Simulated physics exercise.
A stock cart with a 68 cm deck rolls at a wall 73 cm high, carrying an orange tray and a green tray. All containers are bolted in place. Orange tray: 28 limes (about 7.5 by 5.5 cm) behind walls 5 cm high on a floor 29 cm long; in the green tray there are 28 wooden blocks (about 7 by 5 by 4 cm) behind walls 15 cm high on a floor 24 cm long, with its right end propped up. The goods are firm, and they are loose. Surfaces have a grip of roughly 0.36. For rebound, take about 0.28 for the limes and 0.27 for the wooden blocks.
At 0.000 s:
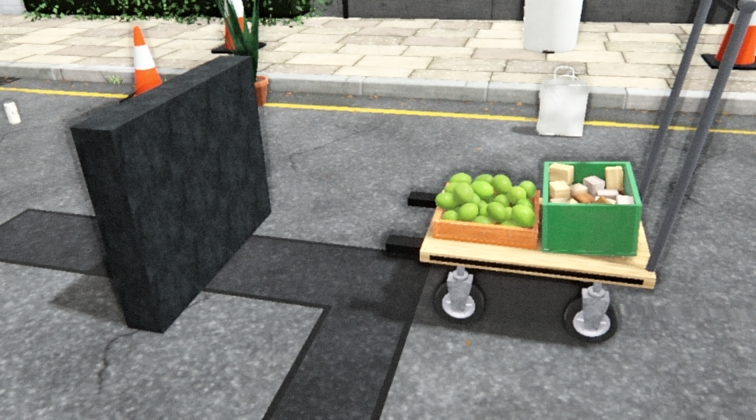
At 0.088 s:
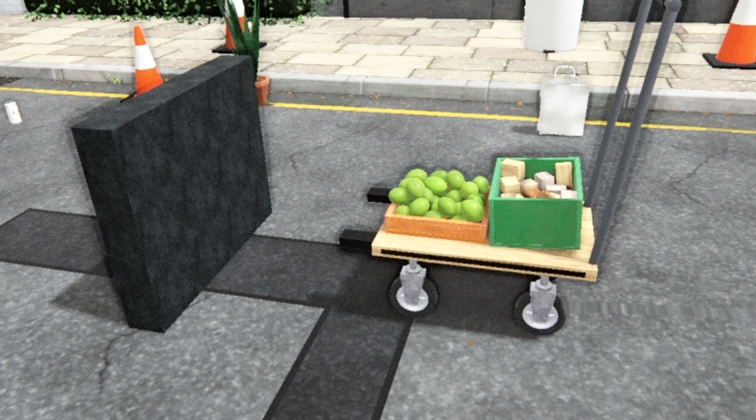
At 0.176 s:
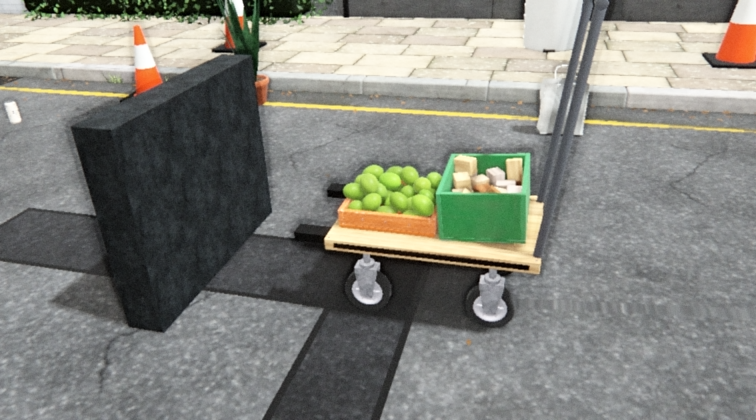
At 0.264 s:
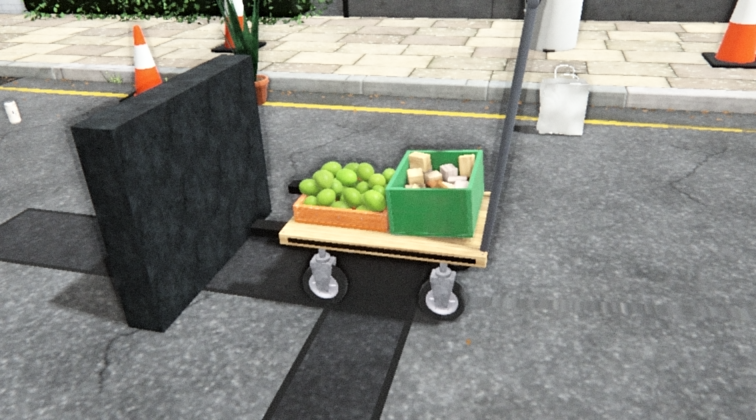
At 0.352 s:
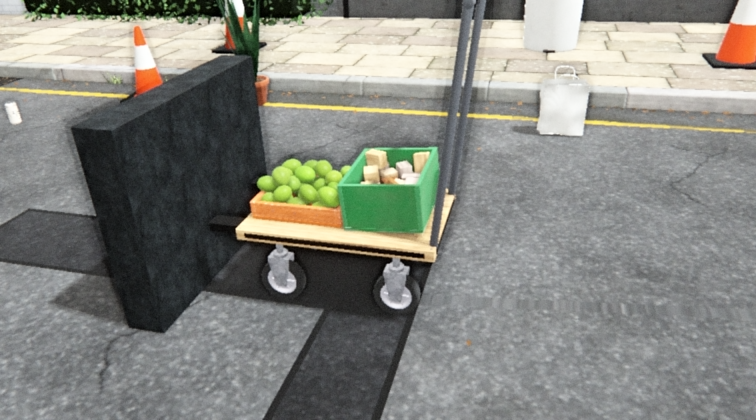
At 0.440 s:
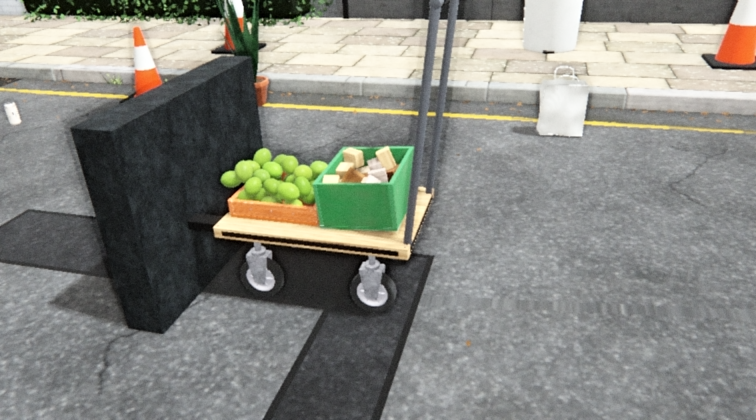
A wooden cart carrying an orange tray of limes and a green tray of wooden blocks rolled left across the street up to a dark wall, and the limes shifted toward the wall.
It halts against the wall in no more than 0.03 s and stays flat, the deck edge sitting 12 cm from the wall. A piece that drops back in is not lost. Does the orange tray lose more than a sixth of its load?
Yes, the loss is above one in six.
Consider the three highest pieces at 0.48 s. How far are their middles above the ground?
I'd guess about 48 cm.
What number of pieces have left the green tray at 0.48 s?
Green tray: About 0.
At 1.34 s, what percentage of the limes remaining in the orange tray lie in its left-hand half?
Share in that half: About 50 %.
After 0.48 s, 4 of 28 out of the orange tray and 0 of 28 out of the green tray.
After 0.60 s, 9 of 28 out of the orange tray and 0 of 28 out of the green tray.
After 0.83 s, 9 of 28 out of the orange tray and 0 of 28 out of the green tray.
Final count (at 1.34 s), 10 of 28 out of the orange tray and 0 of 28 out of the green tray. Asked share, 10 of 28, 36 per cent.
